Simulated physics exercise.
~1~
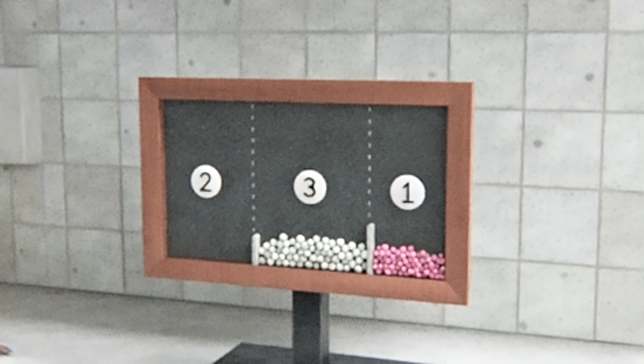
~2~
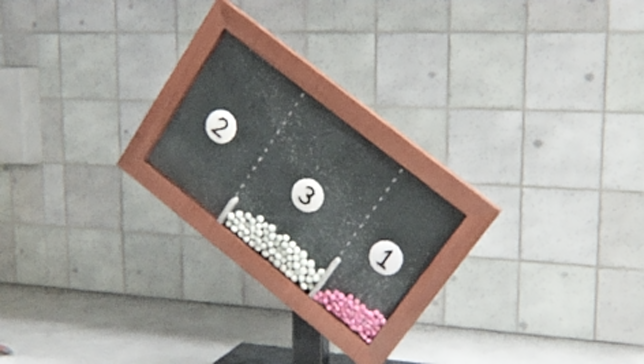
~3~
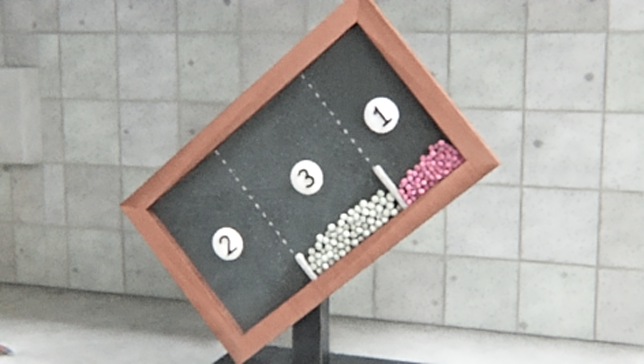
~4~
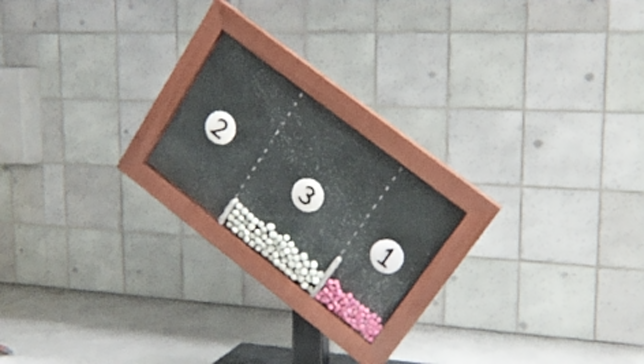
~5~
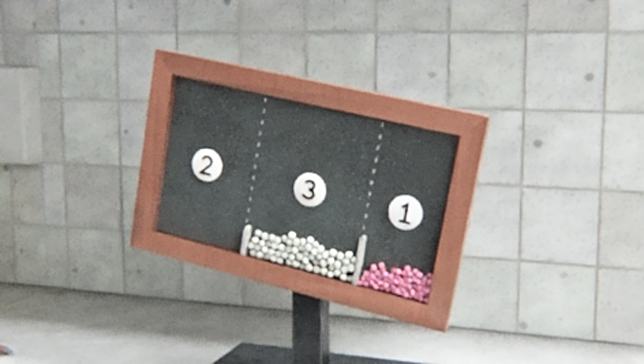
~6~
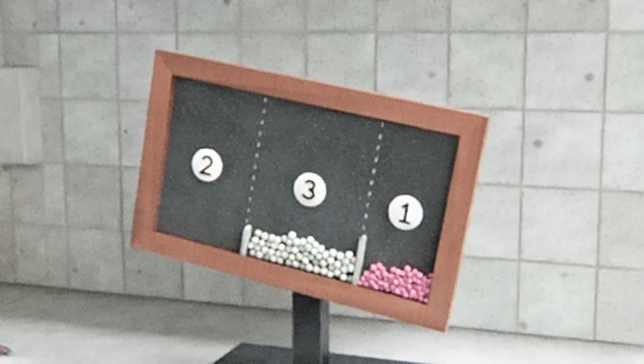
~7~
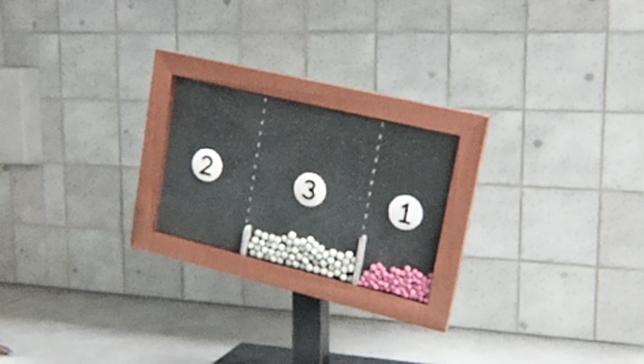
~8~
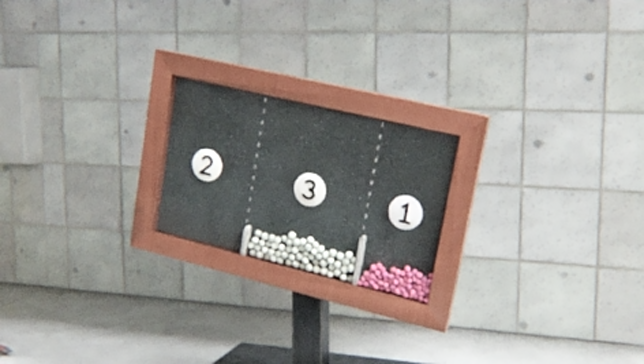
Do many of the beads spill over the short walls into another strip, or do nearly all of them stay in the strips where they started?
Nearly all of them stay where they started. The white beads end in the middle strip and the pink ones in the right strip, with the left strip still empty.
The clip opens on a level, wood-framed box on a stand, with white beads in the middle strip and pink ones in the right strip, kept apart by a short upright wall. The box tips steeply clockwise, its right end dropping, and the beads lean toward that side. It then swings far the other way, lifting the right end high, before swinging back to a steep clockwise tilt. Finally it eases partway toward level and stops with its right end slightly low. The white and pink beads rest in their original strips, and the left strip stays empty.
